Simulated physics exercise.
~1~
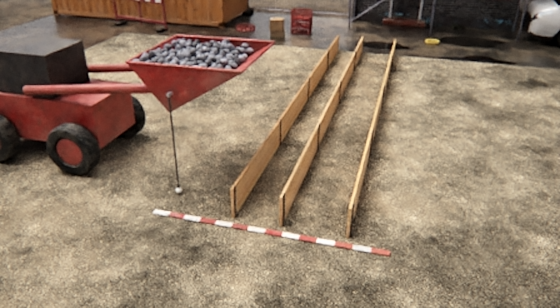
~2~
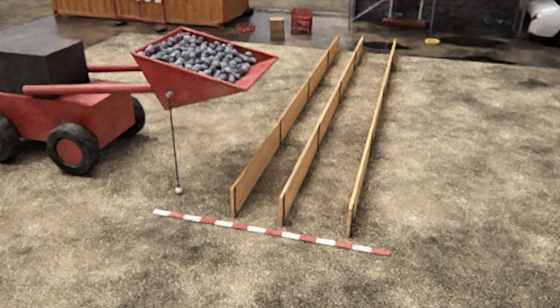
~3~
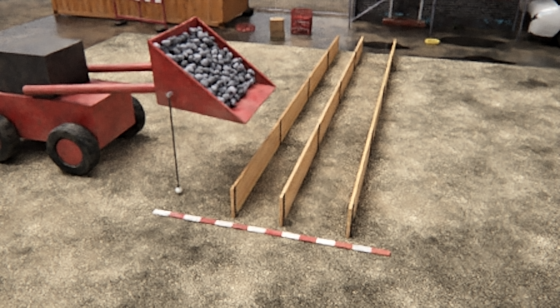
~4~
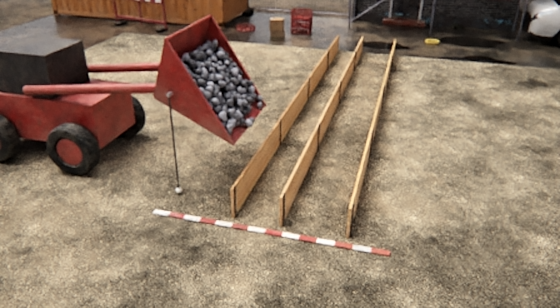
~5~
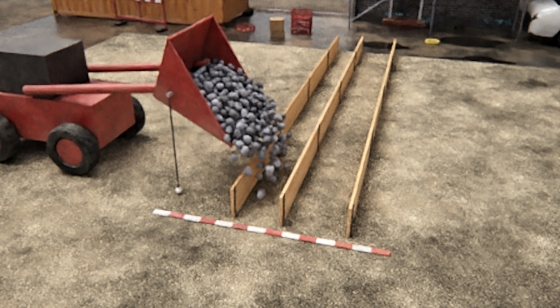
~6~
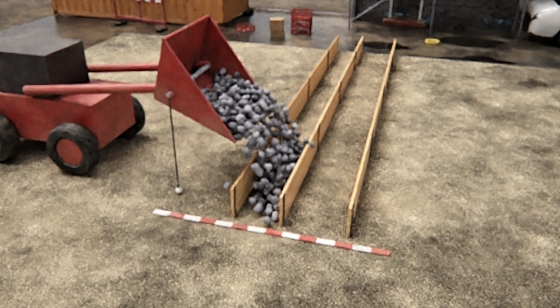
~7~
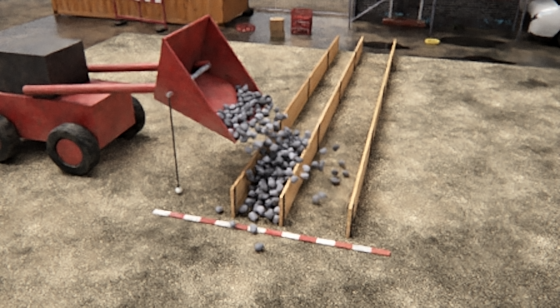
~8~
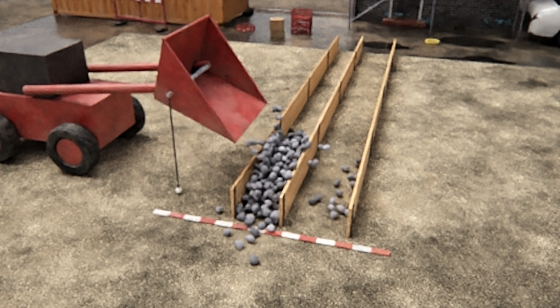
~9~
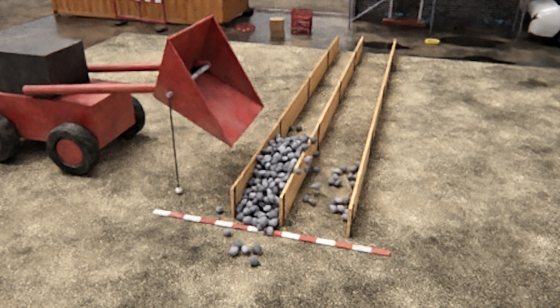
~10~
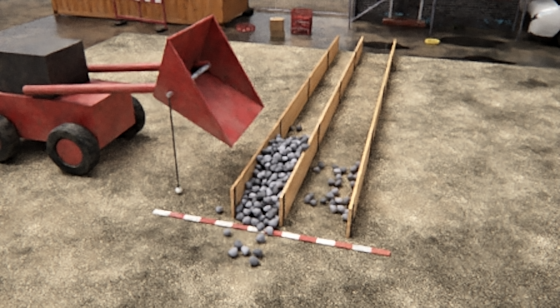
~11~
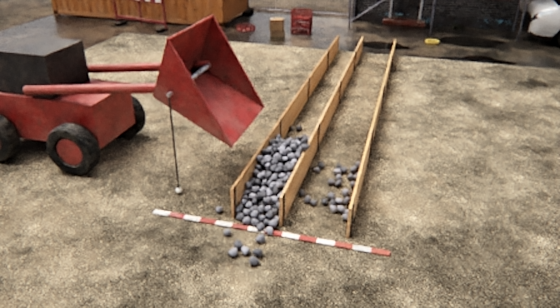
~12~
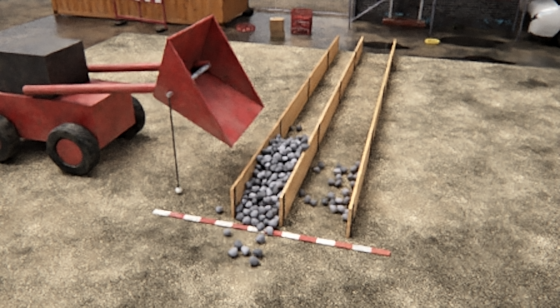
The clip shows a red loader tipping its bucket of grey stones forward and down to the right, spilling them among low wooden planks; the bucket ends empty, with most stones in the near bay, some in the far bay, and a few by the striped staff.
